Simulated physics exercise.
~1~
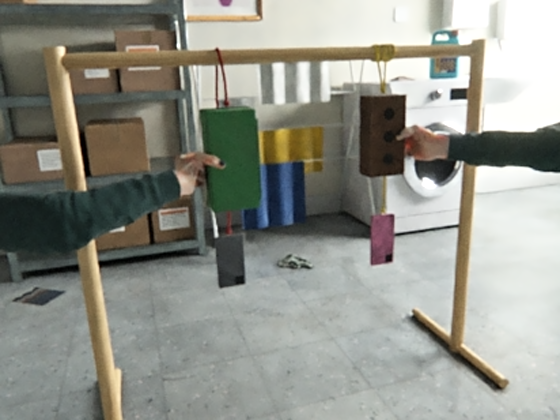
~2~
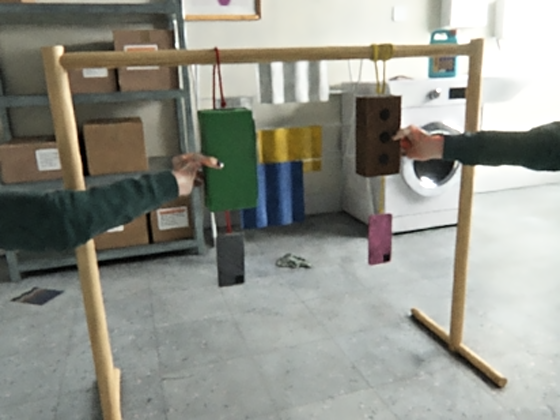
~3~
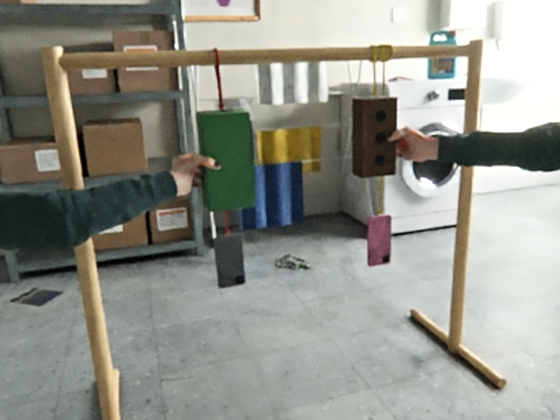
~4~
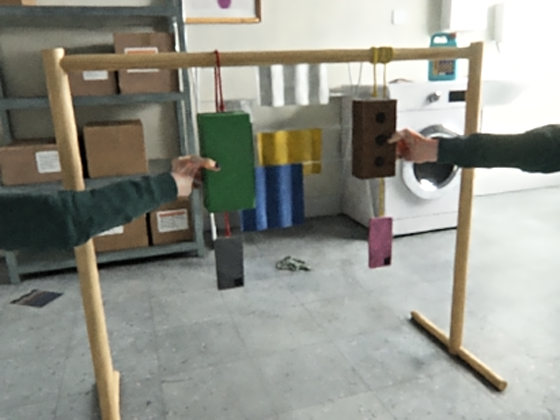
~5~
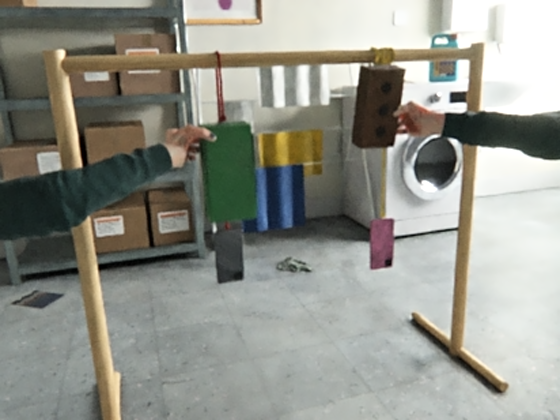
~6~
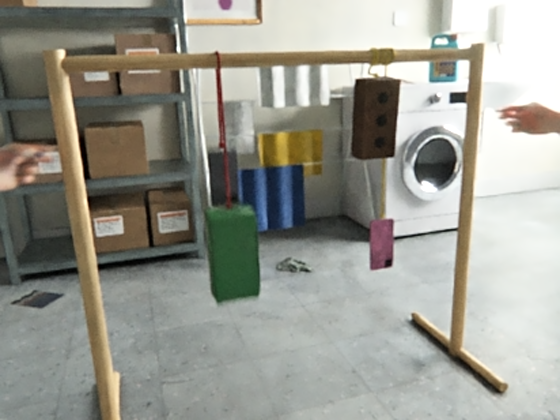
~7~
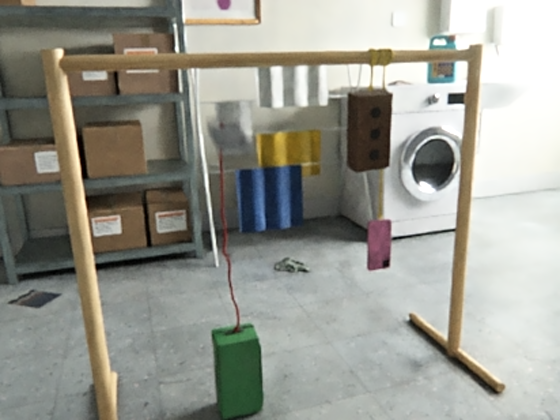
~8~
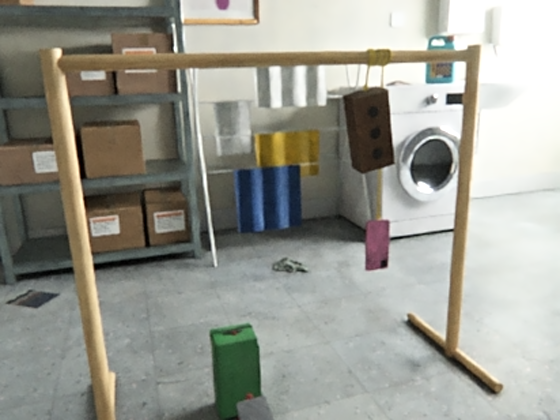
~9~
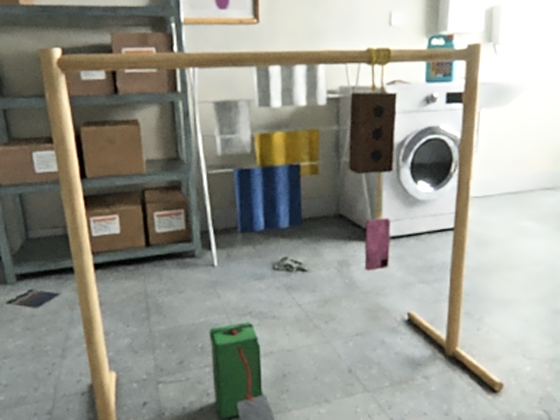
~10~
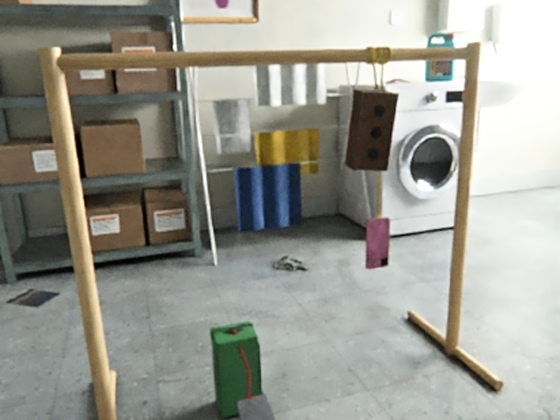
Two hands releasing a green case and a brick hung from a wooden rail, the case dropping to the floor, the brick staying suspended.
